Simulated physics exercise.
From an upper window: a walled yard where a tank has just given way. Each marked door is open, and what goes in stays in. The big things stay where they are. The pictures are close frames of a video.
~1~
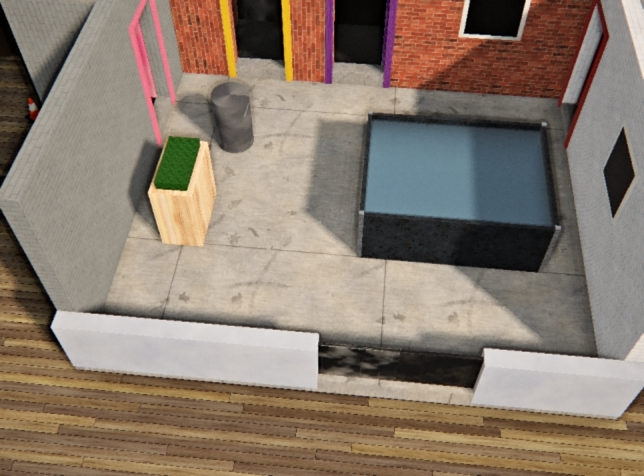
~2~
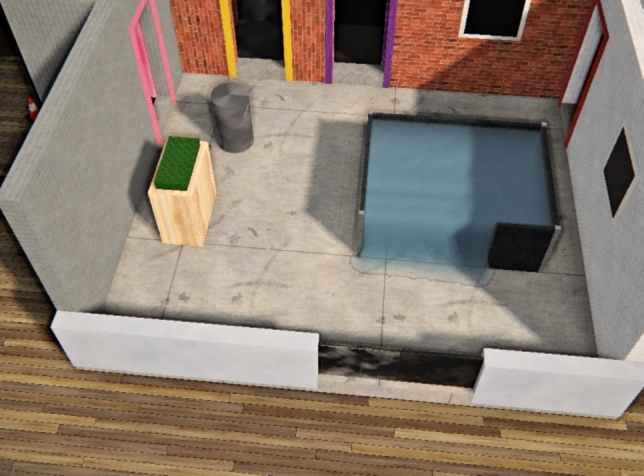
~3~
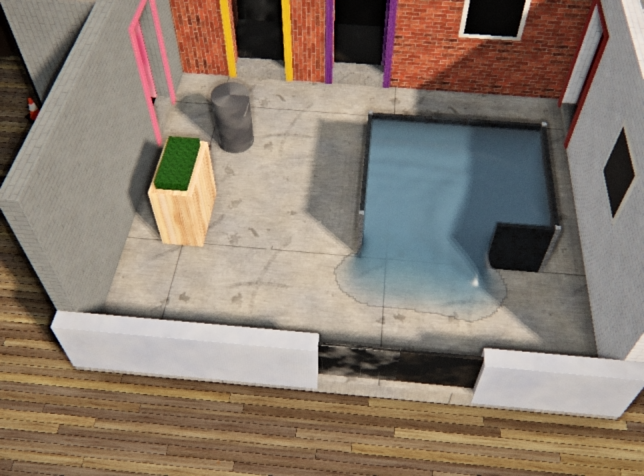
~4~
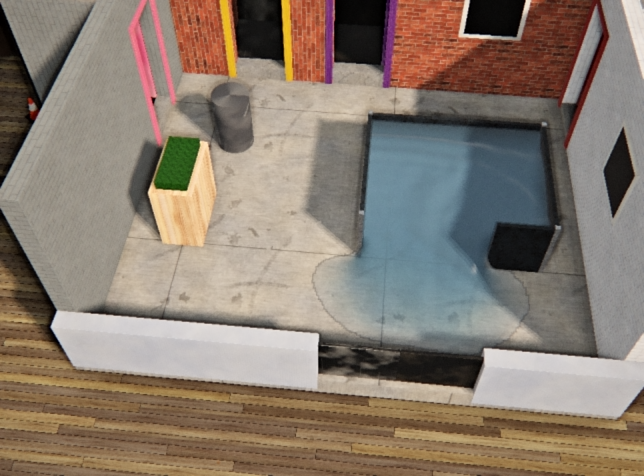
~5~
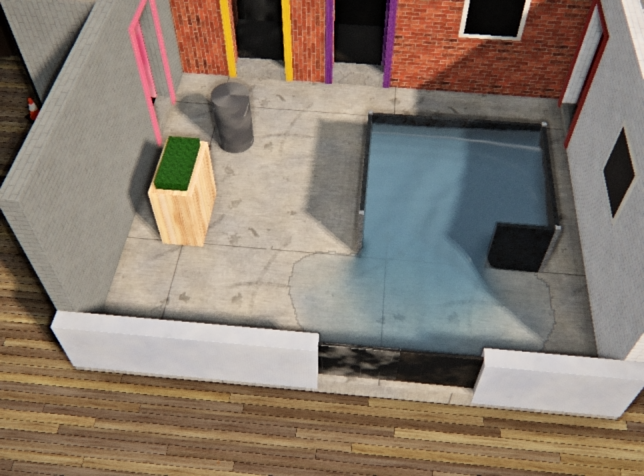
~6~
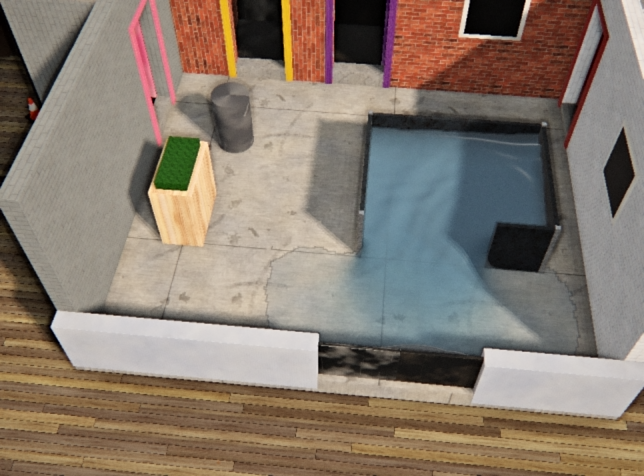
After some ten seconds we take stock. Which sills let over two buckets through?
The red door takes more than that; the pink door stays under that; the purple door stays under that; the yellow door stays under that.
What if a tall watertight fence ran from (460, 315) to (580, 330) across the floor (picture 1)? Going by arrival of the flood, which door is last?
It is the one in purple.
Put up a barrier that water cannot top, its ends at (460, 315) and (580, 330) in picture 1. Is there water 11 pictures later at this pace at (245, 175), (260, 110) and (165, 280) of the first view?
As listed: Not flooded, not flooded, under water.
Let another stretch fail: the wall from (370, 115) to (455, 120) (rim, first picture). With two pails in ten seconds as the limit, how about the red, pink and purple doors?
My reading: The red door passes that mark; the pink door goes over; the purple door passes that mark.
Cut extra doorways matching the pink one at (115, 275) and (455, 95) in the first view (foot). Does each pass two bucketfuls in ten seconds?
In that order: Is over, holds.
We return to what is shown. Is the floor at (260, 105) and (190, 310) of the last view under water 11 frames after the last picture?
As listed: Not flooded, awash.
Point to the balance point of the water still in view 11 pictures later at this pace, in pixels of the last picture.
Near (406, 279).
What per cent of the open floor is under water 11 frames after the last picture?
Near 40 in a hundred.
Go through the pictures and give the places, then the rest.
In the first picture, still water in the open tank at (457, 171).
In the second picture, water pours out at (424, 247) and has run to (354, 258).
In the third picture, water pours out at (424, 248) and has run to (343, 281).
In the fourth picture, water pours out at (424, 250) and has run to (512, 325).
In the fifth picture, the front is at a hidden place, out from the gap at (424, 249).
In the sixth picture, water pours out at (424, 250) and has run to a hidden place.
A moment on, water covers 25 % of the floor; the red door not reached, the pink door not reached, the purple door not reached, the yellow door not reached.
Next, water covers 40 % of the floor; the red door not reached, the pink door not reached, the purple door not reached, the yellow door not reached.
Then, water covers 65 % of the floor; the red door wet at the sill, nothing in, the pink door wet at the sill, nothing in, the purple door not reached, the yellow door not reached.
Later, water covers 95 % of the floor; the red door over two buckets in, the pink door wet at the sill, nothing in, the purple door wet at the sill, nothing in, the yellow door wet at the sill, nothing in.
In the end, water covers 95 % of the floor; the red door over two buckets in, the pink door wet at the sill, nothing in, the purple door wet at the sill, nothing in, the yellow door wet at the sill, nothing in.
